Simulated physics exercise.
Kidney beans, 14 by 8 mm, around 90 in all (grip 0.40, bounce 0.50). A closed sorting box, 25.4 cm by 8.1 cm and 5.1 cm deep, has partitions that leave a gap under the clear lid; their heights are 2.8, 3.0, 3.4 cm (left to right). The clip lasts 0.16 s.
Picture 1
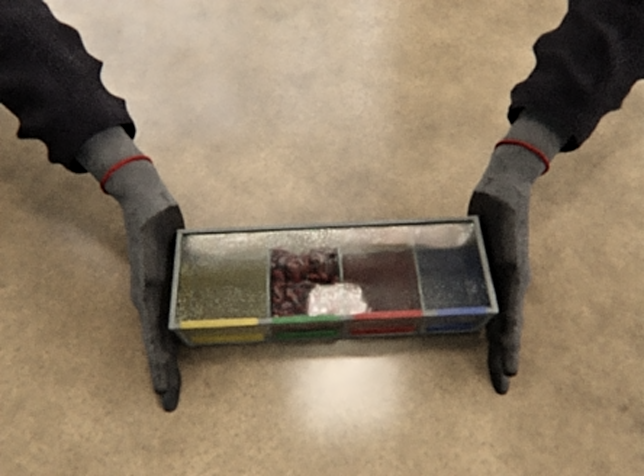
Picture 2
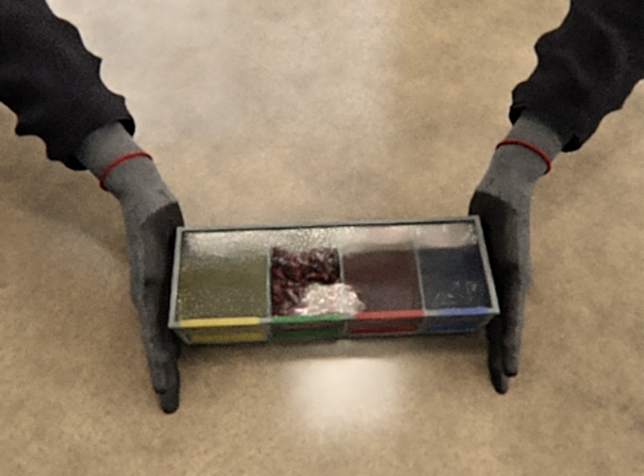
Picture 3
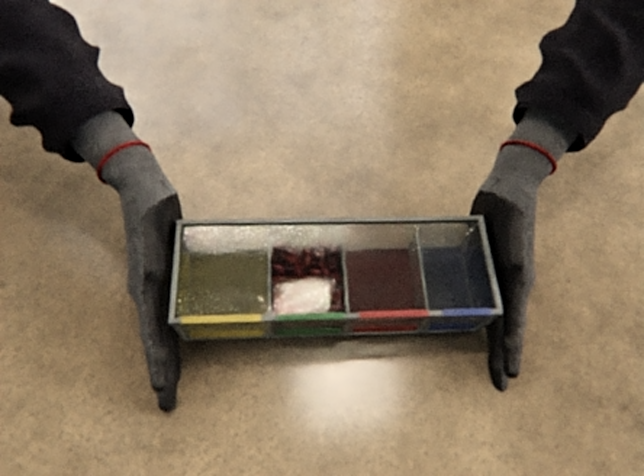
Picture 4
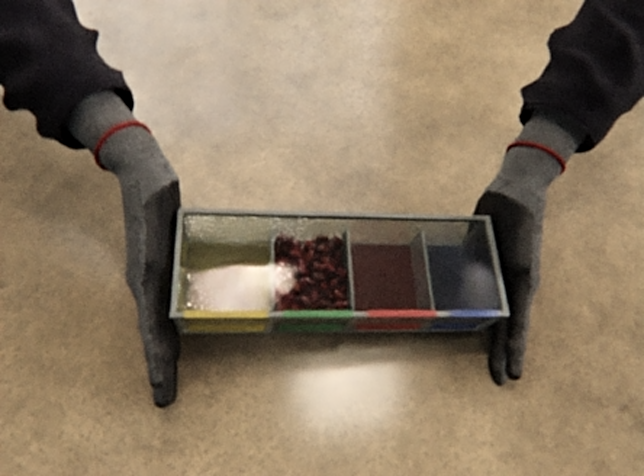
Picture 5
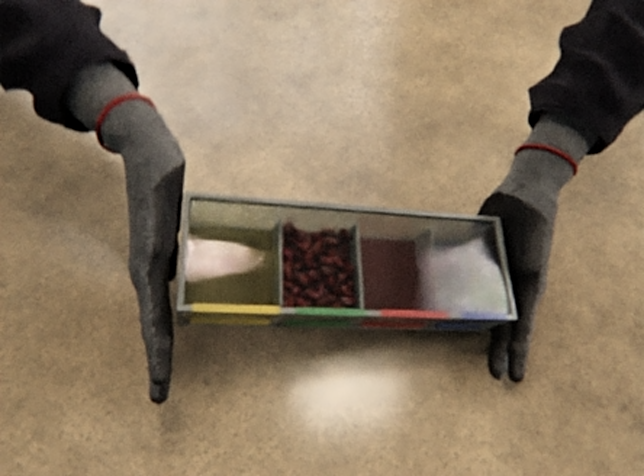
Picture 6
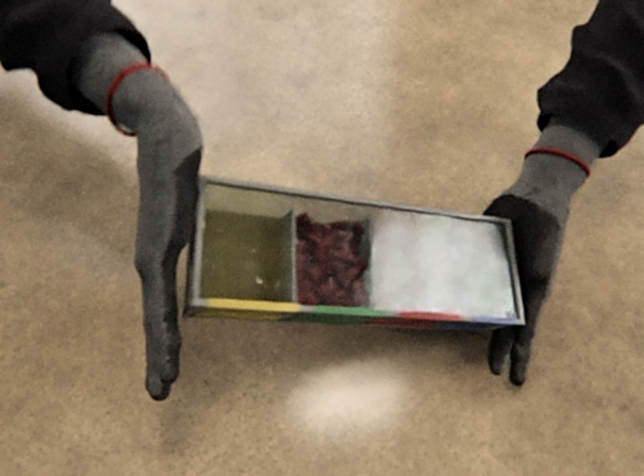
Gloved hands tilting a clear-lidded sorting box down to the right, dark red beans staying in the green-marked compartment.
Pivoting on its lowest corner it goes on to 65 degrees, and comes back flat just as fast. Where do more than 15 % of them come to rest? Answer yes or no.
Red compartment: Yes; blue compartment: No; green compartment: Yes; yellow compartment: No.
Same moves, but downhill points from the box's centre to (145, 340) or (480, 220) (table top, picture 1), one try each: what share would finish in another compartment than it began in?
About 40 and 30 per cent.
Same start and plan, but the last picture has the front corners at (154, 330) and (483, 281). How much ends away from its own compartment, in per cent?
Then about 30 per cent.
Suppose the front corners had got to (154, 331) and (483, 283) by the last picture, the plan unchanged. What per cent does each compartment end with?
Red 0; blue 0; green 70; yellow 30.
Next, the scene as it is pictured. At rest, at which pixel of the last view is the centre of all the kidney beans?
At about (336, 306).
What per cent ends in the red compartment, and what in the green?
Red 40; green 55.
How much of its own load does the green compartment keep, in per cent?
Roughly 50 per cent.
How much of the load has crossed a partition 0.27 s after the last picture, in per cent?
About 20 per cent.
Then, 0.27 s after the last picture, tilt 62 degrees; red 20 %, green 80 %.
Then, 0.45 s after the last picture, tilt 22 degrees; red 40 %, blue 5 %, green 55 %.
Then, 0.75 s after the last picture, tilt 0 degrees; red 40 %, blue 5 %, green 55 %.
In the end, red 40 %, blue 5 %, green 55 %, yellow 0 %.
